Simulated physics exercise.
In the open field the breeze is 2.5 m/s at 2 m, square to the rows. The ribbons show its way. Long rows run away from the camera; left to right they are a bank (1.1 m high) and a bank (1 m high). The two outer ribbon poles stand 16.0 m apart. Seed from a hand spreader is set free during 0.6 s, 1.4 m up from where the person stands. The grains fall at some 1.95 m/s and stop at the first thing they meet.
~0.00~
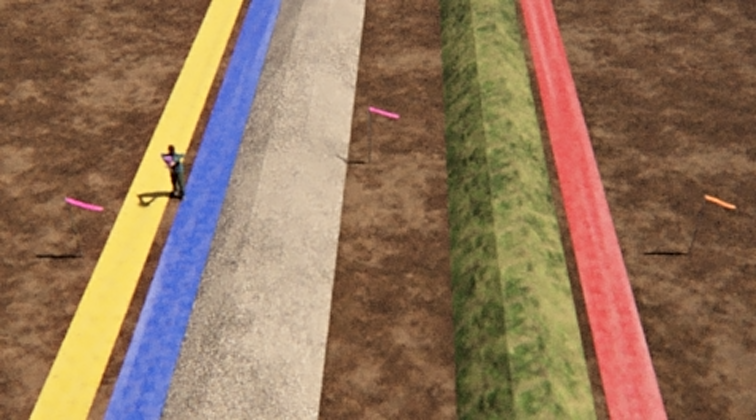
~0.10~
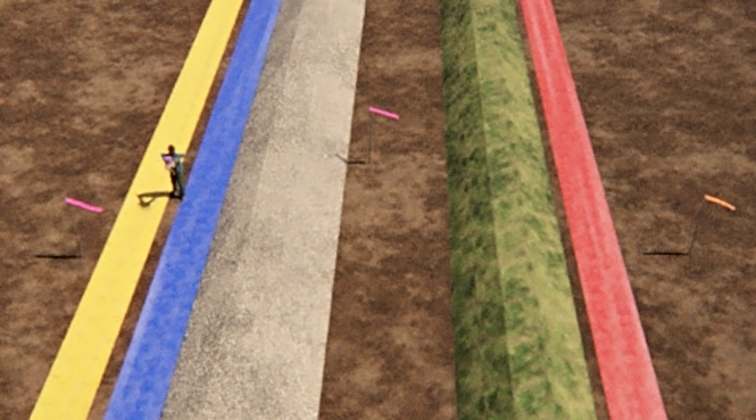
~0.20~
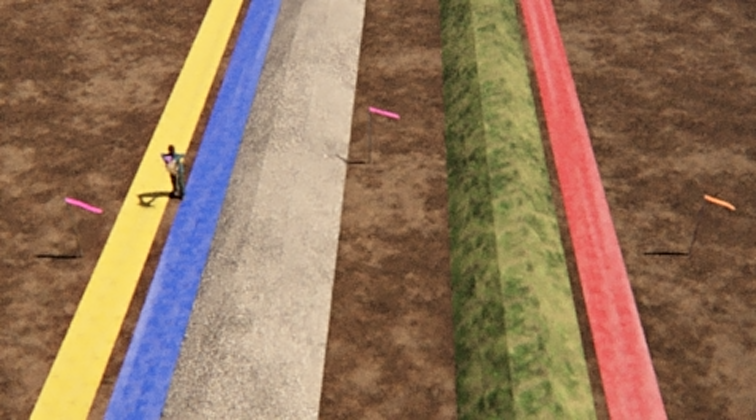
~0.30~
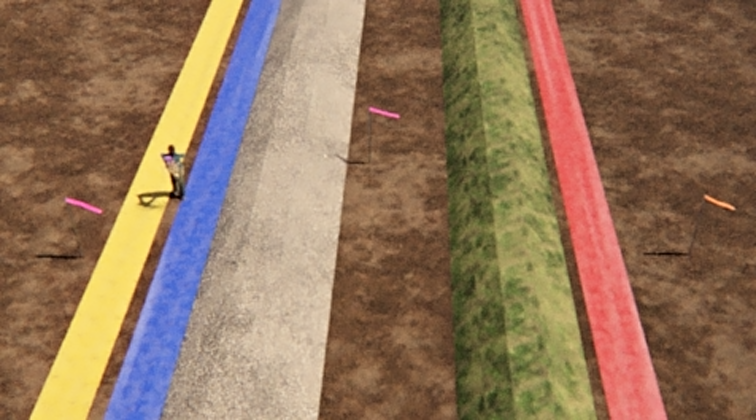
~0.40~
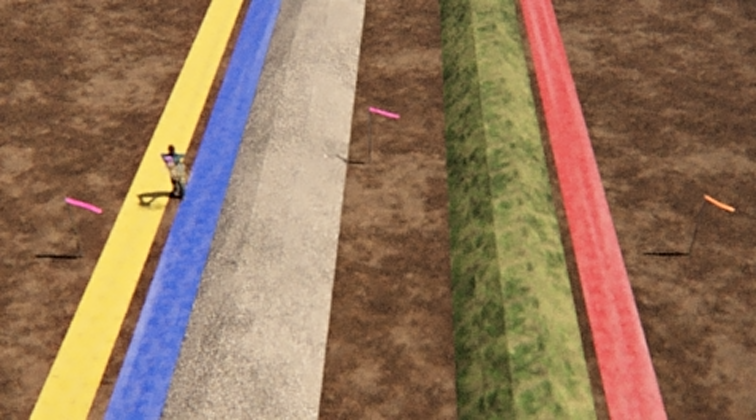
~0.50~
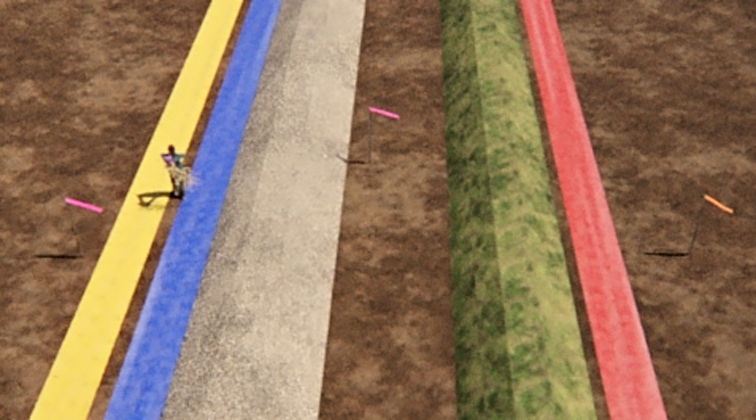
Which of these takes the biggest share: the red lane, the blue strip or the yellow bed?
The biggest share falls on the blue one.
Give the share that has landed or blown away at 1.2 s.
Some 50 per cent.
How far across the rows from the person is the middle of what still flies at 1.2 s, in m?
About 1.0 m.
After 1.2 s, 50 % is in the air or yet to come; 0 % lies on the yellow bed, 41 % on the blue strip and 0 % on the red lane; the middle of what still flies is 0.4 m above the low ground, near (209, 196).
After 2.0 s, 0 % is in the air or yet to come; 0 % lies on the yellow bed, 70 % on the blue strip and 0 % on the red lane.
After 3.5 s, 0 % is in the air or yet to come; 0 % lies on the yellow bed, 70 % on the blue strip and 0 % on the red lane.
After 8.0 s, 0 % is in the air or yet to come; 0 % lies on the yellow bed, 70 % on the blue strip and 0 % on the red lane.
After 45.0 s, 0 % is in the air or yet to come; 0 % lies on the yellow bed, 70 % on the blue strip and 0 % on the red lane.
